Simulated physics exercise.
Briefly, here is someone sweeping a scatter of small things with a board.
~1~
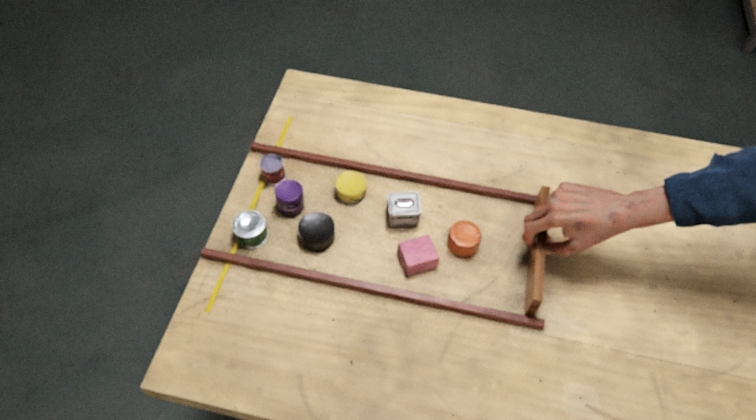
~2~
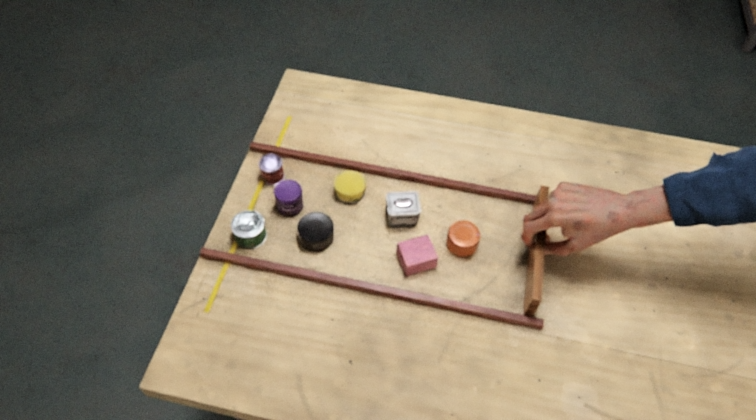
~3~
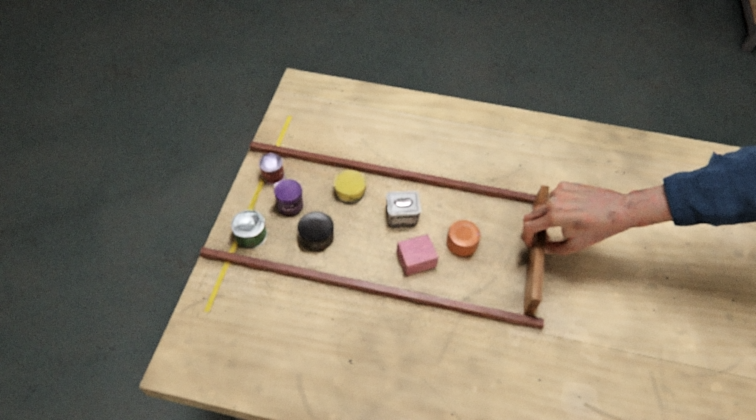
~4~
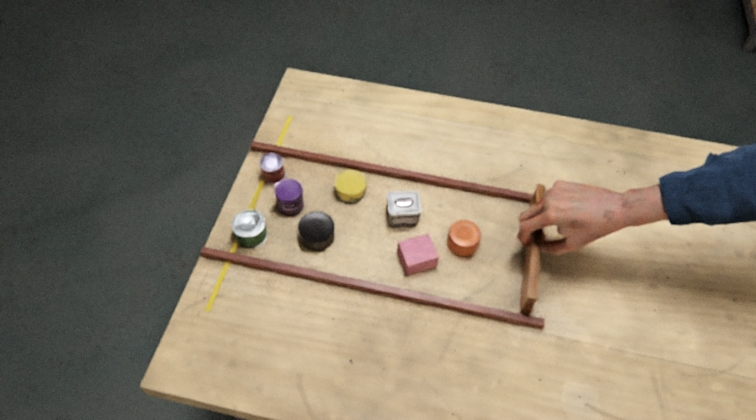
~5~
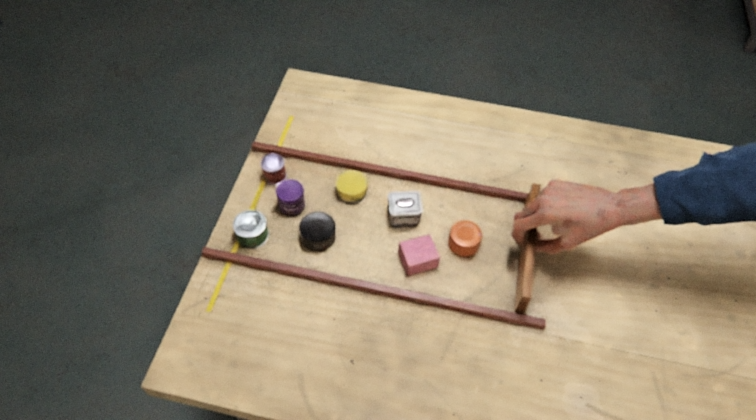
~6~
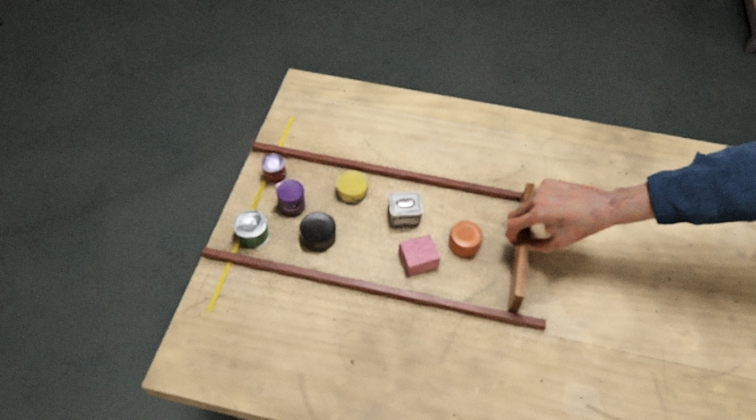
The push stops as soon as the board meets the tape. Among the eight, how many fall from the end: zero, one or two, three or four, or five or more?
What falls is five pieces or more.
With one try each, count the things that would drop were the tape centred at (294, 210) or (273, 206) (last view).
Respectively 1 and 1.
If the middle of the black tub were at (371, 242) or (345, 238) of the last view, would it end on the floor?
Black tub: Plunges; plunges.
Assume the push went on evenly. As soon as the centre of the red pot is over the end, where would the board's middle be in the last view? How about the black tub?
The middle is at (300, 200) when it's the red pot, and at (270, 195) when it's the black tub.
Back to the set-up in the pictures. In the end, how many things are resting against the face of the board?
It touches 3.
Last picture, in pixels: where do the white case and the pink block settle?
Okay, so first (252, 166), and next (228, 226).
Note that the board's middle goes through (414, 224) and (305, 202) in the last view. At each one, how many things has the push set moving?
Counting first: 3, next 8.
Early on, none off yet; red pot at rest near (274, 170); green pot at rest near (252, 229); purple tub at rest near (291, 198).
A while later, none off yet; red pot travelled about its own width near (242, 163); green pot travelled about its own width near (220, 231); purple tub travelled about its own width near (263, 190).
Finally, the number that fall off is five or more; lost, yellow pot, black tub, purple tub, green pot and red pot.
